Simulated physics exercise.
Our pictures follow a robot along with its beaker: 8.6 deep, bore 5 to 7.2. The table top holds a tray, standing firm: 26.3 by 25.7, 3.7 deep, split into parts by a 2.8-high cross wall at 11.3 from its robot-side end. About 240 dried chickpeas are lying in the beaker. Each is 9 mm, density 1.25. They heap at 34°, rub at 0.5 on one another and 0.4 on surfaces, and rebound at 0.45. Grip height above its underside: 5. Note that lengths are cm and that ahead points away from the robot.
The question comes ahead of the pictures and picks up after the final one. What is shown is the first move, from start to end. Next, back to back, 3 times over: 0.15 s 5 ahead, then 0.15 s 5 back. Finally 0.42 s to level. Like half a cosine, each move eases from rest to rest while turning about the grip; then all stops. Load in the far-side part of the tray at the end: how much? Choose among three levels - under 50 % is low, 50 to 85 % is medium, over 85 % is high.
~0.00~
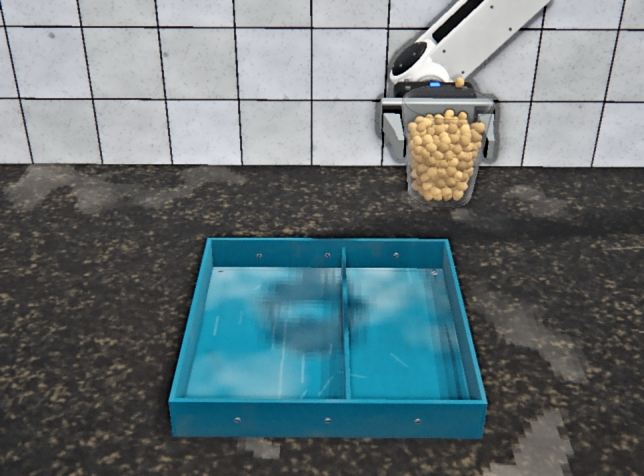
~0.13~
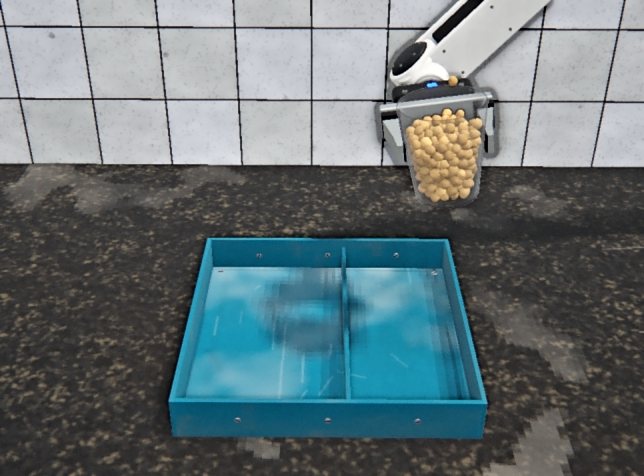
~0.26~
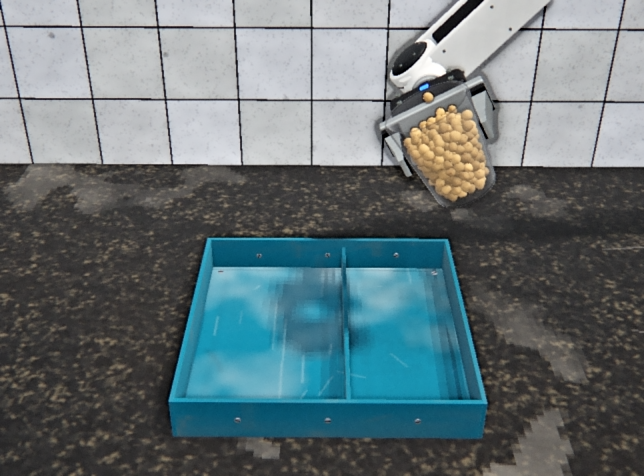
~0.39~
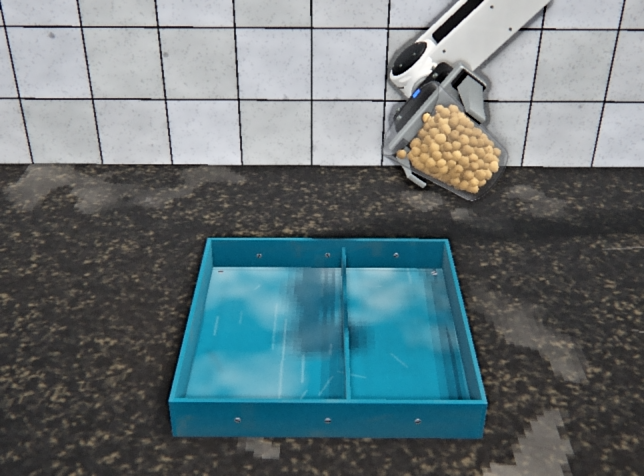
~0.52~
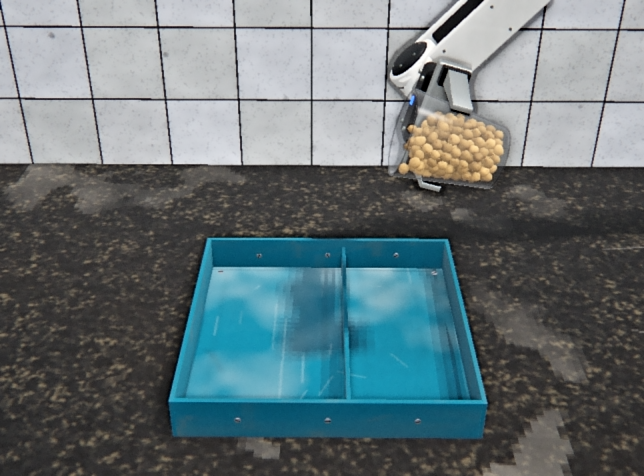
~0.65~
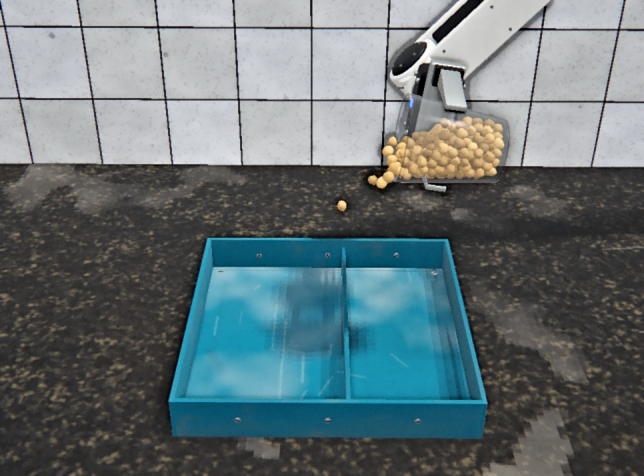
The level is medium.
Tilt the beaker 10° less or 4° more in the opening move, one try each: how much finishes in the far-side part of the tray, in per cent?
They would come to near 45 and 75 per cent.
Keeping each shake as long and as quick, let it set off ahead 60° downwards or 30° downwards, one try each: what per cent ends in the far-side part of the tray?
30 and 50 %.
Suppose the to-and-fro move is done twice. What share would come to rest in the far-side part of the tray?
Approx. 65 per cent.
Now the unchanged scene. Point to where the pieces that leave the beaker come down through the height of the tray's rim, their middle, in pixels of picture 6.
Look at roughly (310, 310) in the last picture.
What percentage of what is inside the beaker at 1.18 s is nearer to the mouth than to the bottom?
Something like 90 percent sits in that half.
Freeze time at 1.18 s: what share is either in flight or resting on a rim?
Logged share: Close to 8 per cent.
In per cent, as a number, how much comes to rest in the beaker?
My estimate would be some 10 percent.
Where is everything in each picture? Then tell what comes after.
The beaker middle at (443, 151), level; upper third of the load around (448, 134), from x 415 to 480, top at y 85; 236 in the beaker, in the first frame.
The beaker middle at (445, 151), tilted 8° forward; upper third of the load around (449, 134), from x 410 to 475, top at y 80, in the second frame.
The beaker middle at (447, 150), tilted 28° forward; upper third of the load around (452, 134), from x 410 to 485, top at y 95, in the third frame.
The beaker middle at (450, 148), tilted 54° forward; upper third of the load around (451, 133), from x 400 to 495, top at y 110, in the fourth frame.
The beaker middle at (452, 146), tilted 74° forward; upper third of the load around (453, 133), from x 405 to 500, top at y 115, in the fifth frame.
The beaker middle at (452, 145), tilted 82° forward; upper third of the load around (464, 136), from x 340 to 500, top at y 120; 232 in the beaker, 4 in flight or on a rim, in the sixth frame.
After 1.18 s, tilted 82° forward, highest piece 21 above the table; 117 in the far-side part, 75 in the beaker, 23 in the robot-side part, 3 on the table or floor, 18 in flight or on a rim.
After 1.71 s, tilted 57° forward, highest piece 22 above the table; 164 in the far-side part, 49 in the robot-side part, 19 in the beaker, 3 on the table or floor, 1 in flight or on a rim.
After 2.17 s, level, highest piece 19 above the table; 165 in the far-side part, 49 in the robot-side part, 19 in the beaker, 3 on the table or floor.
After 3.22 s, level, highest piece 19 above the table; 165 in the far-side part, 49 in the robot-side part, 19 in the beaker, 3 on the table or floor.
In the end, 165 in the far-side part, 49 in the robot-side part, 19 in the beaker, 3 on the table or floor. That is 70 % in the far-side part of the tray.
